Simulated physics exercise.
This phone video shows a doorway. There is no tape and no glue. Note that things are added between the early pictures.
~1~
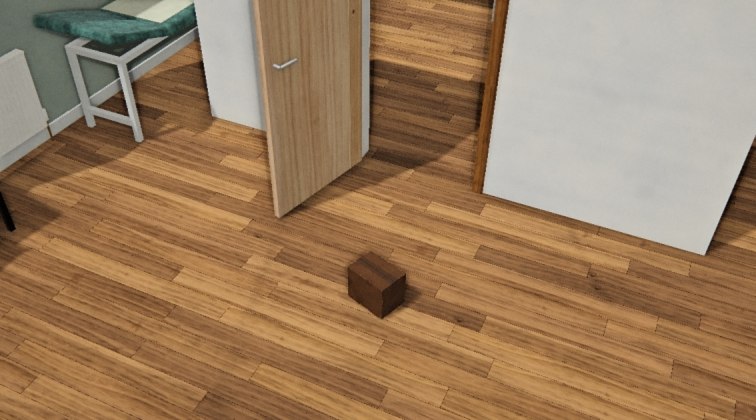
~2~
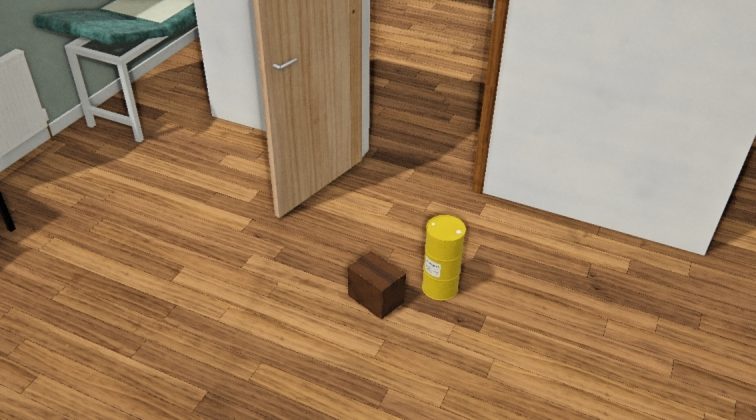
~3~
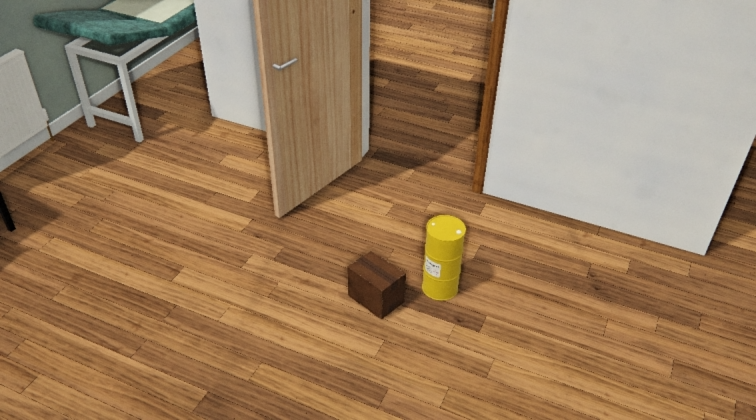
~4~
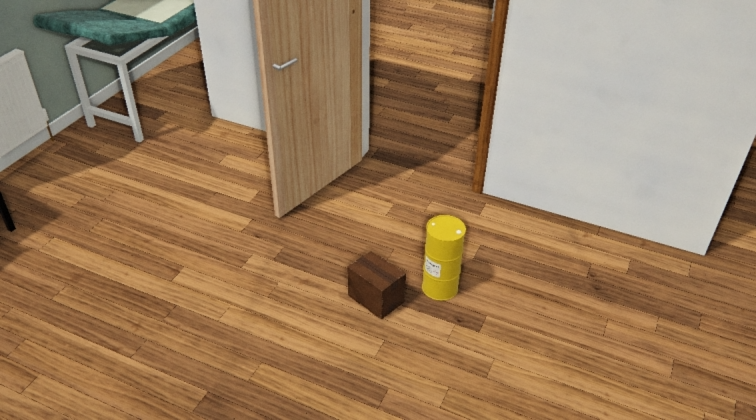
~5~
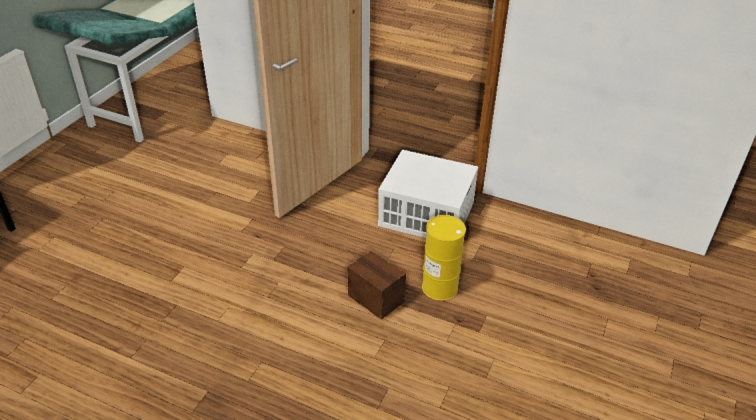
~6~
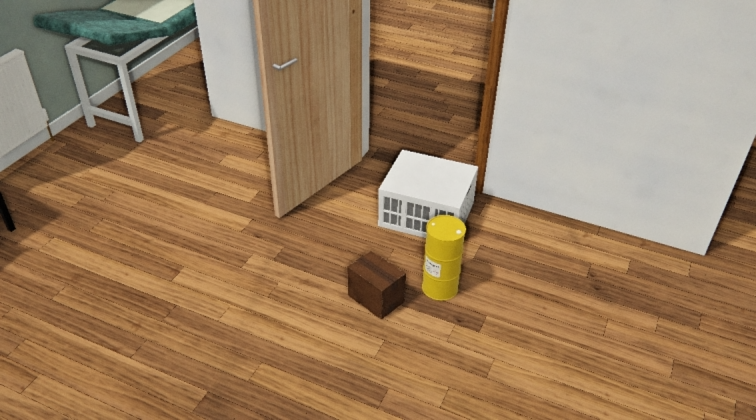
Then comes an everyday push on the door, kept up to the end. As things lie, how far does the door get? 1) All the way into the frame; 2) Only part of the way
2, only part of the way.
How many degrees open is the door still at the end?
About 55°.
Then, 0.50 s after the last picture, door at 97°.
Then, 0.90 s after the last picture, door at 82°.
Then, 1.20 s after the last picture, door at 69°.
Then, 1.50 s after the last picture, door at 56°.
At rest, door at 56°; all 3 in place. Seen from the same camera at the end, white chest near (430, 196).
